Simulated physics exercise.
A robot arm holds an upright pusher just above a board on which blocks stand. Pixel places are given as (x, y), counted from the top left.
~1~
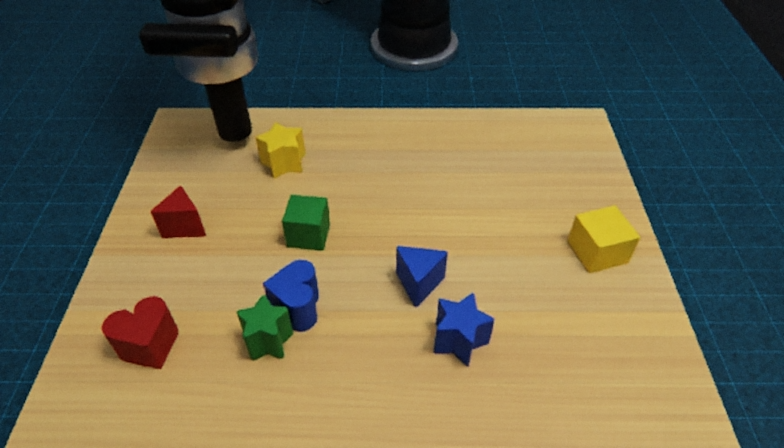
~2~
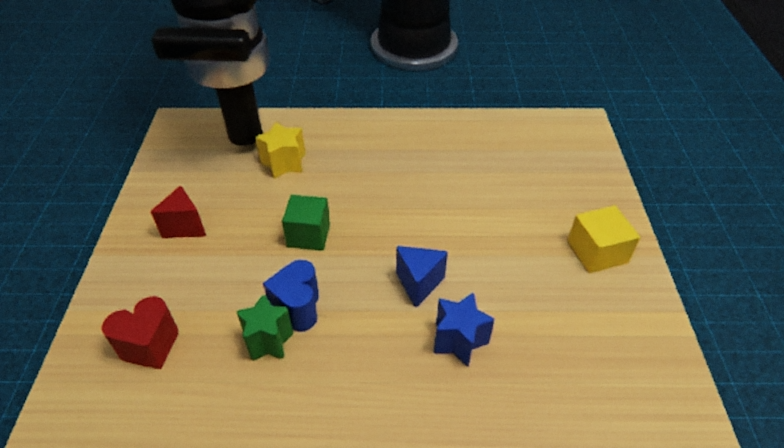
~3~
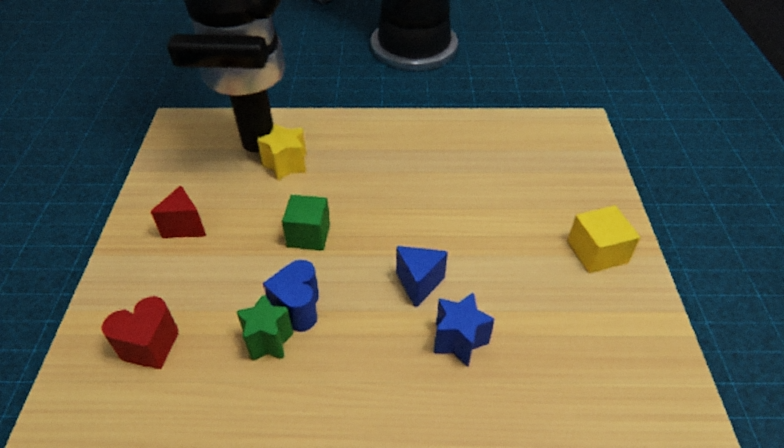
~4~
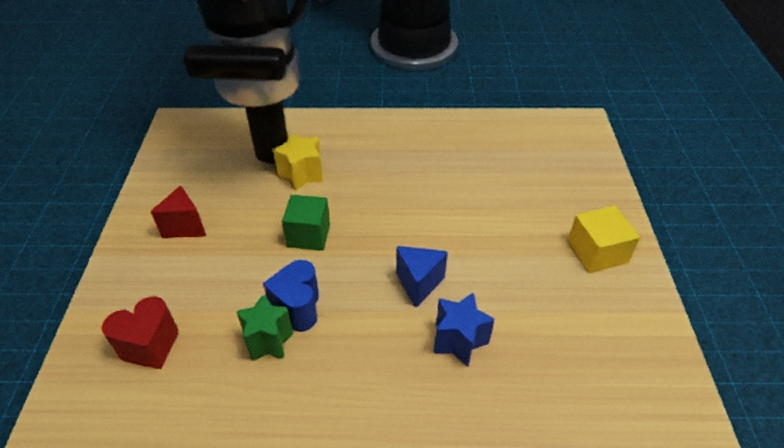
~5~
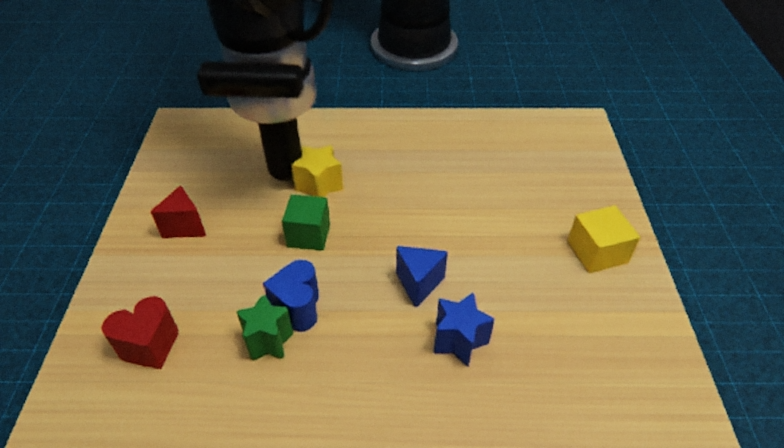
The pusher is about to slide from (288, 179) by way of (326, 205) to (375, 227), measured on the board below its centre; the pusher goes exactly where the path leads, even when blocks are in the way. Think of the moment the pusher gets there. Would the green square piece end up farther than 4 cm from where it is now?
No.
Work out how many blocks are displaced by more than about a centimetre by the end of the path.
The number of blocks that move over 1 cm is one.
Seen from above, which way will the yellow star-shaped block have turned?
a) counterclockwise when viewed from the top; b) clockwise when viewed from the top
The correct letter is a.
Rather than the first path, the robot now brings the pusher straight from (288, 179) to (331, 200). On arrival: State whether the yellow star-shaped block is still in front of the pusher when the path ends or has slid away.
In the end it is ahead.
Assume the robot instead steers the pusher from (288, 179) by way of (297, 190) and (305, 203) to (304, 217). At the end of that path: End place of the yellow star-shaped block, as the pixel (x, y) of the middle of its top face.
My estimate: (337, 168).
What follows on the original path. One third of the way, pusher at (311, 186); yellow star-shaped block at (345, 168), turned 20° anticlockwise.
Two thirds of the way, pusher at (341, 203); yellow star-shaped block at (369, 171), turned 55° anticlockwise.
At the end, pusher at (374, 216); green square piece not moved; yellow star-shaped block at (379, 172), turned 85° anticlockwise.
